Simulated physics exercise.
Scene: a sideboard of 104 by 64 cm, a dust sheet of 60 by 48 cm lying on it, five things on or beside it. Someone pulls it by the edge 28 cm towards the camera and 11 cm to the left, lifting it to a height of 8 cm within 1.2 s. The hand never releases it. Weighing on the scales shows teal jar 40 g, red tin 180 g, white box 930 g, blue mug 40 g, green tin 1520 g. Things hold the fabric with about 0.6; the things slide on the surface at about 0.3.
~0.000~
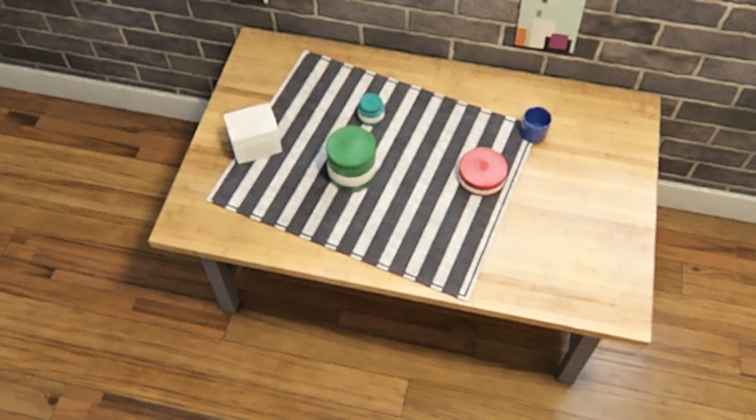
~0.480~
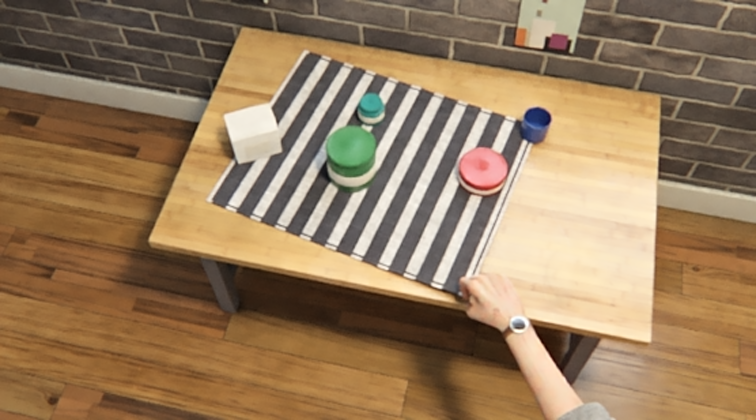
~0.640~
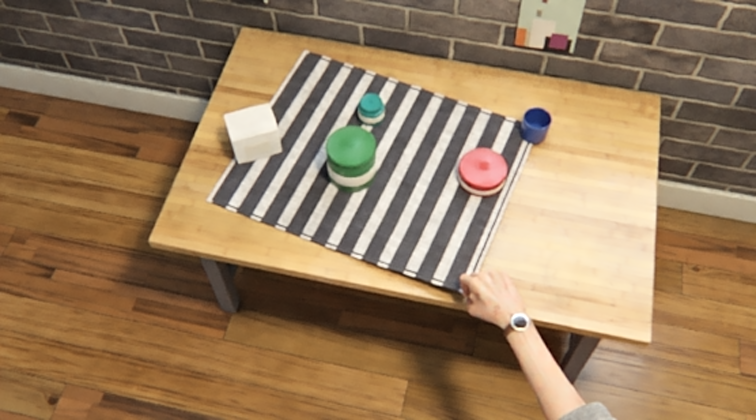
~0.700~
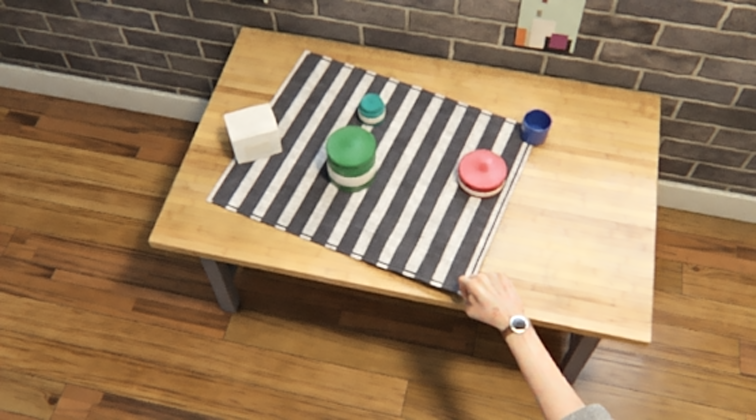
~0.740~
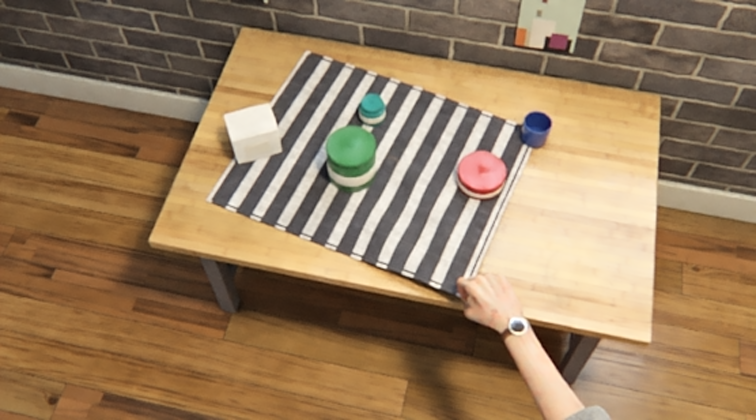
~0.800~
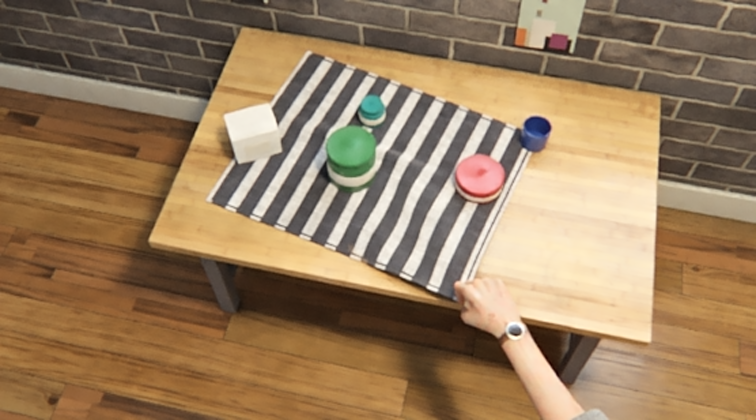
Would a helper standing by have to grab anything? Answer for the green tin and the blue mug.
My prediction: Green tin: Stays; blue mug: Leaves.
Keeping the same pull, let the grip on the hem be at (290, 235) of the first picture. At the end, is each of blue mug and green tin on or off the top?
Afterwards blue mug is still on top and green tin comes off.
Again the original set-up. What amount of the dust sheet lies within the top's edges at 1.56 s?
Share within the edges: Approx. 80 %.
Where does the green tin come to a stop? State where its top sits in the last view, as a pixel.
It stops around pixel (343, 241).
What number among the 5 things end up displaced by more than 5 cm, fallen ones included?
My count is 5.
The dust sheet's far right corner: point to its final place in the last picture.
Roughly (558, 309).
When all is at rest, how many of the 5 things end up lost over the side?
All told, 2.
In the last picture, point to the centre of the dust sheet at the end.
Centre in the last view: Approx. (381, 251).
By 1.1 s, 95 % of the dust sheet is still over the top; blue mug 12 cm off its start, green tin 3 cm off its start, red tin 9 cm off its start.
By 1.3 s, 85 % of the dust sheet is still over the top; blue mug 25 cm off its start, green tin 11 cm off its start, red tin 20 cm off its start.
By 1.6 s, 80 % of the dust sheet is still over the top; blue mug 36 cm off its start at (557, 261), green tin 17 cm off its start at (350, 215), red tin 29 cm off its start at (467, 284).
By 1.8 s, 65 % of the dust sheet is still over the top; blue mug 46 cm off its start, green tin 23 cm off its start, red tin 37 cm off its start.
By 3.4 s, 65 % of the dust sheet is still over the top; blue mug over the edge, green tin 23 cm off its start at (343, 241), red tin over the edge, teal jar 26 cm off its start at (406, 194).
